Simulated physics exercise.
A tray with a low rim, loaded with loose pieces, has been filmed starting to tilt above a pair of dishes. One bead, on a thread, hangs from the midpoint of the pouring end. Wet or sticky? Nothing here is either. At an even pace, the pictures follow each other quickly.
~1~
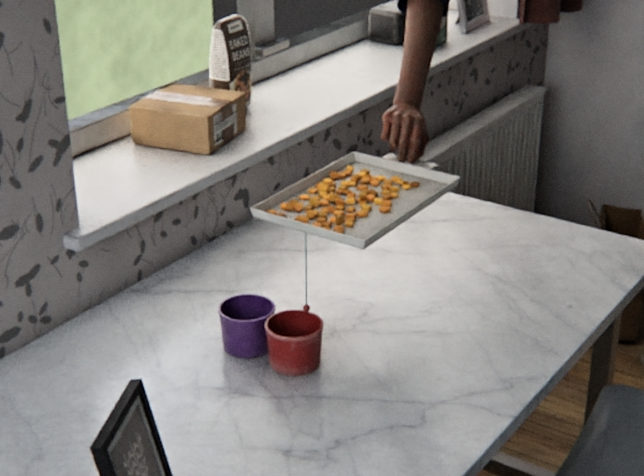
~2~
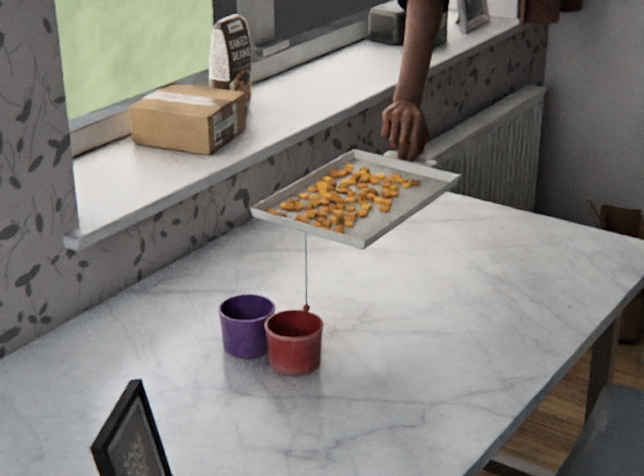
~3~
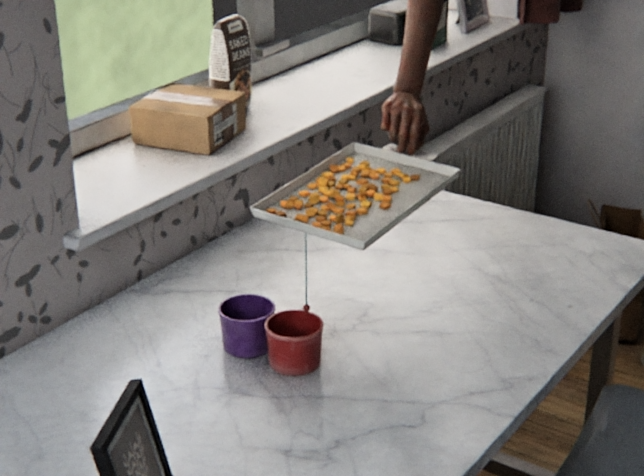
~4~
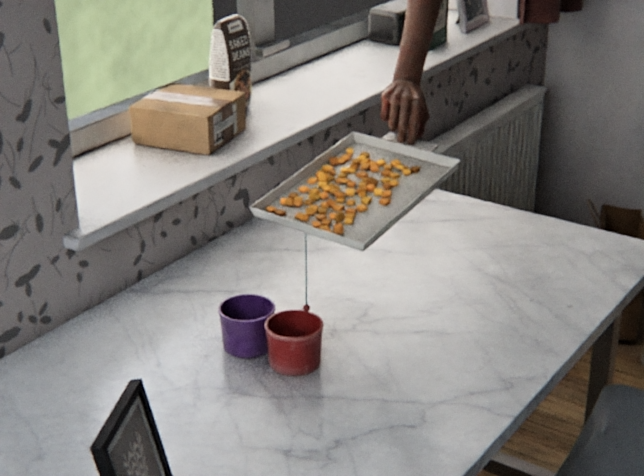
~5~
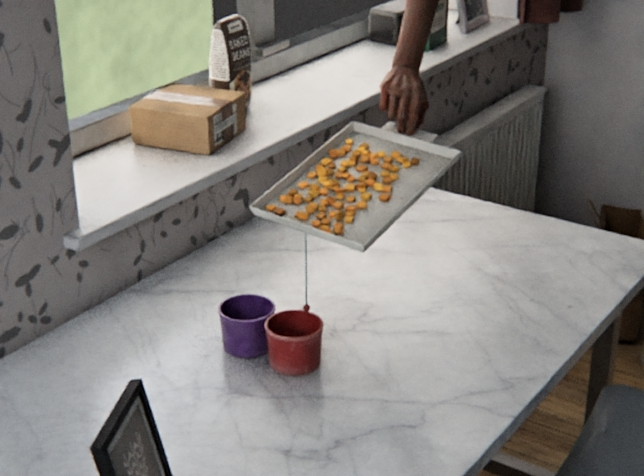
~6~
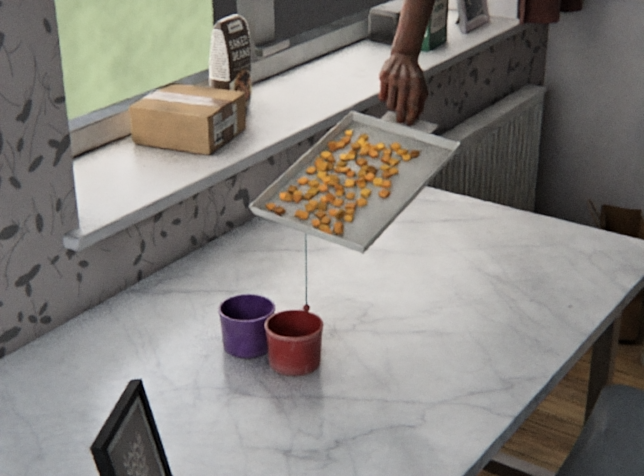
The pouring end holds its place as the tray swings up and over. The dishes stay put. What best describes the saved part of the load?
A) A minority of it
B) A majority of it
Answer: A.
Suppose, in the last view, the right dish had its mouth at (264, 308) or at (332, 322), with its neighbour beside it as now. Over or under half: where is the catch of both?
Taking the tries in order: A minor share, followed by a minor share.
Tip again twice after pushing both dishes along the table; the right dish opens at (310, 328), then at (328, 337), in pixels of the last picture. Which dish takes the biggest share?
Right side first, Right side second.
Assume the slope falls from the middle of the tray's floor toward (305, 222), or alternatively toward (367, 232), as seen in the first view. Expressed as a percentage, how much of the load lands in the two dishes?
Lab note: Try one about 80 %, try two 0 %.
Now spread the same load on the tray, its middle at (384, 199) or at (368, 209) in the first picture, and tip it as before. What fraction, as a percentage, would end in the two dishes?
Roughly 10 and 10 percent, in that order.
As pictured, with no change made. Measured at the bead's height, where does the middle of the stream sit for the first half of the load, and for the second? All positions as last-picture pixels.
Starting near (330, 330), moving on to near (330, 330).
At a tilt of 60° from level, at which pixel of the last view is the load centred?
Roughly at (327, 212).
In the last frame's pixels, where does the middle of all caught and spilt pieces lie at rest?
Centre at rest, last view: Approx. (326, 384).
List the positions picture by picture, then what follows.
Corners of the pouring end at (254, 208) and (364, 239), level; middle of the load at (350, 201), small crackers; left dish at (230, 334); right dish at (278, 351); bead on its thread at (306, 308), in the first picture.
Corners of the pouring end at (254, 208) and (363, 239), level; middle of the load at (350, 200), in the second picture.
Corners of the pouring end at (254, 207) and (363, 240), tipped barely, lowest at the right corner; middle of the load at (350, 197), in the third picture.
Corners of the pouring end at (253, 206) and (363, 242), tipped a little, lowest at the right corner; middle of the load at (350, 192), in the fourth picture.
Corners of the pouring end at (253, 206) and (363, 243), tipped a little, lowest at the right corner; middle of the load at (350, 187), in the fifth picture.
Corners of the pouring end at (253, 205) and (363, 245), tipped clearly, lowest at the right corner; middle of the load at (349, 183); left dish at (230, 334); right dish at (278, 351), in the sixth picture.
Soon, tray tipped steeply; nearly all on the tray; a stray few in the air.
A while on, tray tipped right over; most on the tray; a stray few in the right dish; a small part outside both; a stray few in the air.
Towards the end, tray tipped past a quarter turn; a small part in the right dish; most outside both.
Finally, tray tipped past a quarter turn; a small part in the right dish; none in the left dish; most outside both.
